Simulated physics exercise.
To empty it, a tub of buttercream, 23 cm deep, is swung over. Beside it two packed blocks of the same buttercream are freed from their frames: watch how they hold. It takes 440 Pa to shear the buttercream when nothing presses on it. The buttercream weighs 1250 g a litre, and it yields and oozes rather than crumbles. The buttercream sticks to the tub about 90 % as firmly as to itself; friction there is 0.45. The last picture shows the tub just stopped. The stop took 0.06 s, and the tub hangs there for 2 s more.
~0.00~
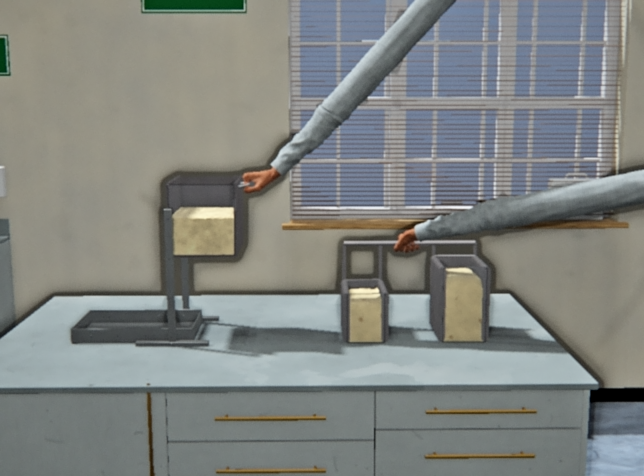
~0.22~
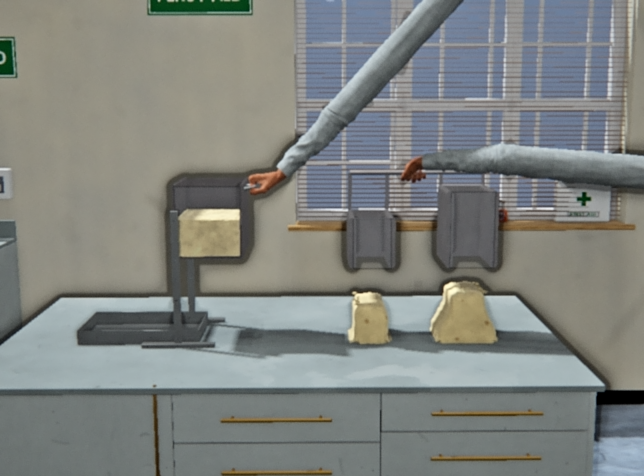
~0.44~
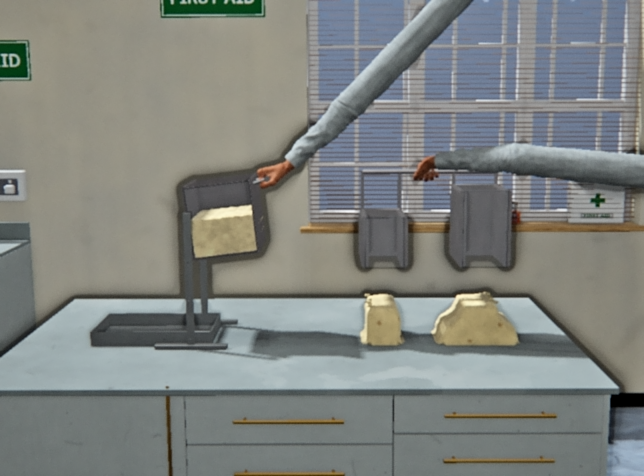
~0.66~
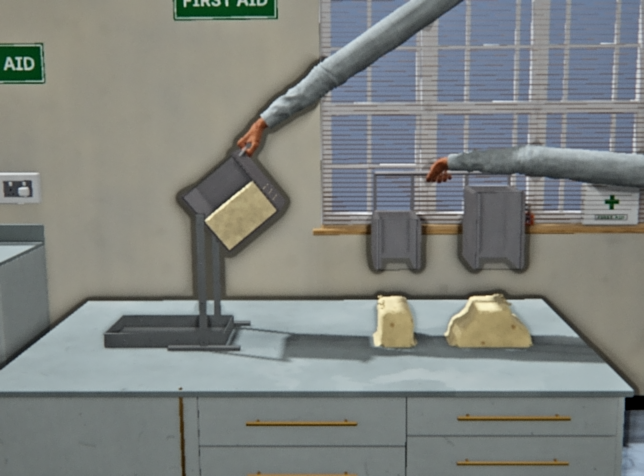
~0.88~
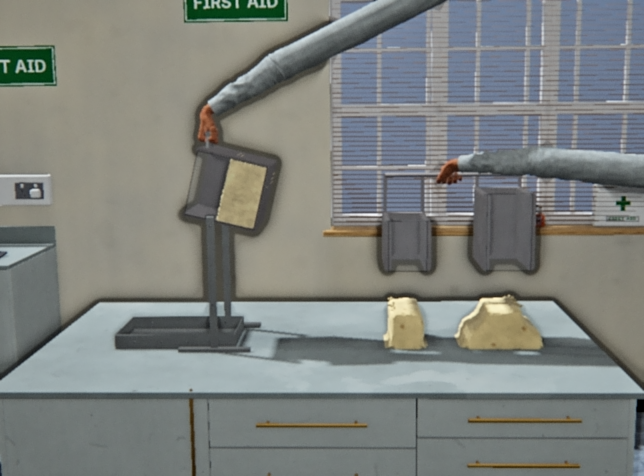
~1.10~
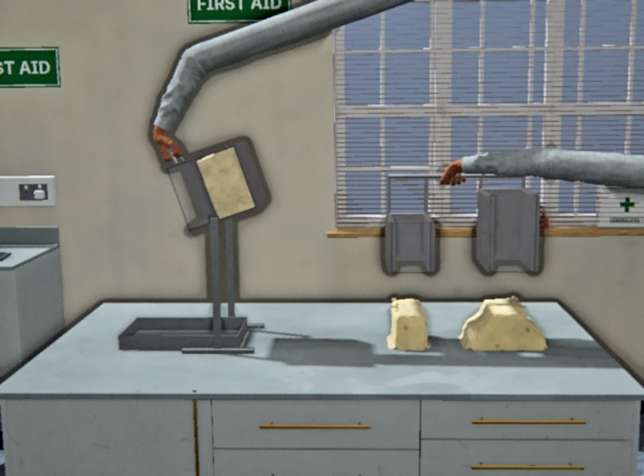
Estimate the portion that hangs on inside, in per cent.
Close to 45 per cent.
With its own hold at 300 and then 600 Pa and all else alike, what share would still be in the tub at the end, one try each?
In turn about 35 %, 55 %.
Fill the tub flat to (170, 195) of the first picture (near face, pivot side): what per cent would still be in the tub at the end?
Then about 25 %.
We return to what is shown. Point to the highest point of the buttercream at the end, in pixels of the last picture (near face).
Near (229, 199).
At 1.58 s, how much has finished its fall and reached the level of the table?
About 10 %.
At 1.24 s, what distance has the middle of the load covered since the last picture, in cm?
About 6 cm.
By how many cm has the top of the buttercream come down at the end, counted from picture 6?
Some 16 cm.
After 1.24 s, the tub is at 108 degrees and holds 100 %.
After 1.41 s, the tub is at 108 degrees and holds 55 %.
After 1.58 s, the tub is at 108 degrees and holds 45 %.
After 1.75 s, the tub is at 108 degrees and holds 45 %.
After 3.10 s, the tub is at 108 degrees and holds 45 %.
